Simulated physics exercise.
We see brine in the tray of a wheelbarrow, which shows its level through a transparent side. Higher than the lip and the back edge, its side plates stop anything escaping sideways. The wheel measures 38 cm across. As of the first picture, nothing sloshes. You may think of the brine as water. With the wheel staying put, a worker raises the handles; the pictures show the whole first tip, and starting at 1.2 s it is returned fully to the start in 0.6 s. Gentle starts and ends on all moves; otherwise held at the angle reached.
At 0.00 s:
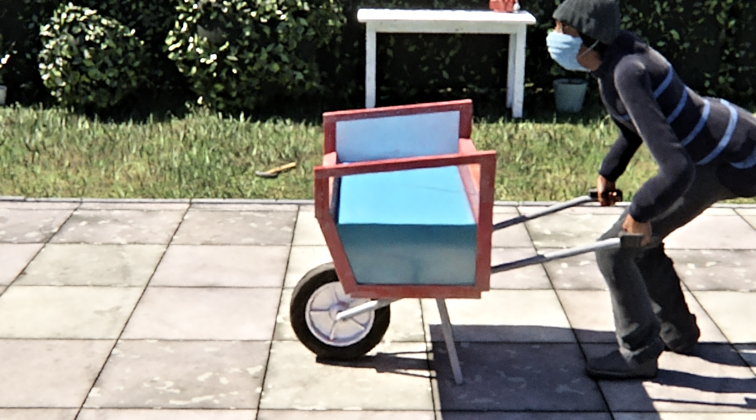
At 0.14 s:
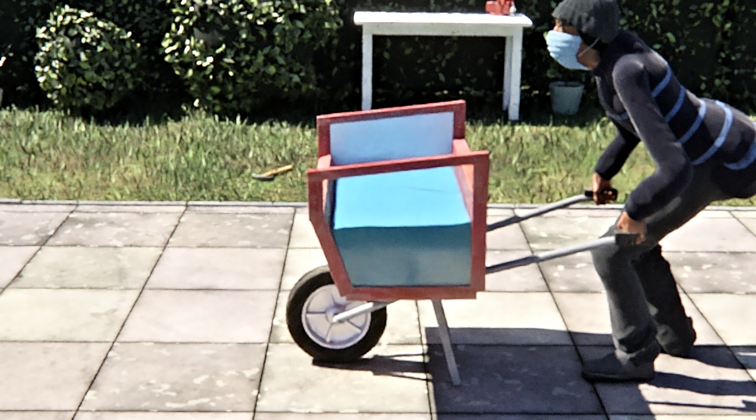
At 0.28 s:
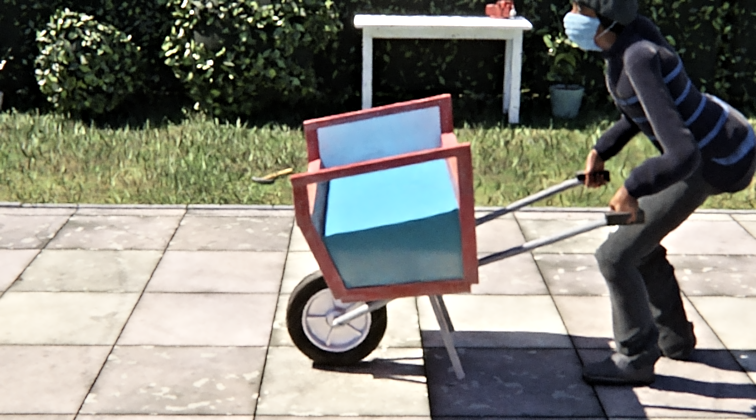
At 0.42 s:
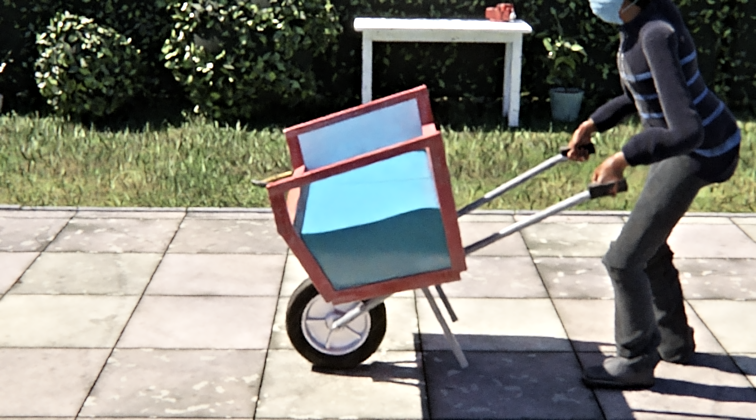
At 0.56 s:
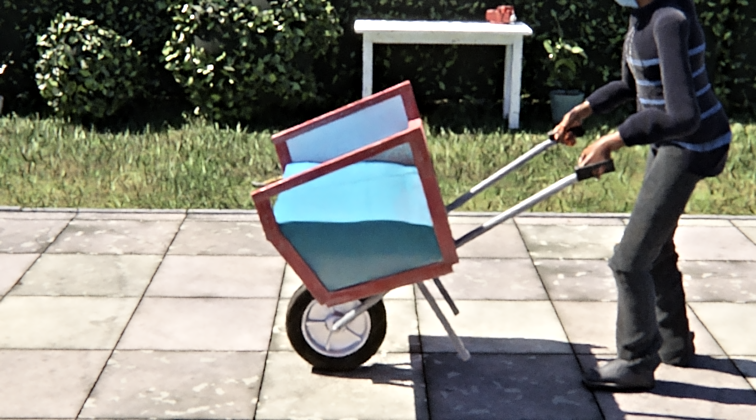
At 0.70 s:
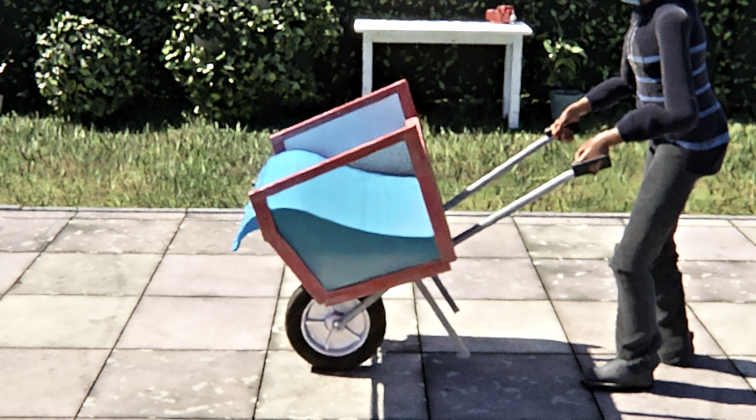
On a sunlit paved patio beside grass and hedges, a masked worker in a dark striped top bends over a wheelbarrow holding blue liquid. The worker straightens, raising the handles and tilting the clear-sided tray nose down to the left, and the liquid swells forward and pours over the front lip.
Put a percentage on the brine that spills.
Some 28 per cent goes overboard.
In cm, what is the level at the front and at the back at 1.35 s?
Front 18 cm, back 12 cm.
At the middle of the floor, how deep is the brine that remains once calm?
I'd put it at some 14 cm.
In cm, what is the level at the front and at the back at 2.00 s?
Reading: About 8 cm in front, about 28 cm behind.
After 1.35 s the barrow is at 16° forwards, the surface stands 13 cm at the back and 19 cm at the front; 24 per cent has gone, over the front.
After 2.00 s the surface stands 27 cm at the back and 9 cm at the front; 25 per cent has gone, over the front.
After 2.60 s the surface stands 11 cm at the back and 17 cm at the front; 28 per cent has gone, over the front.
After 4.68 s 28 per cent has gone, over the front, 22 of 76 litres.
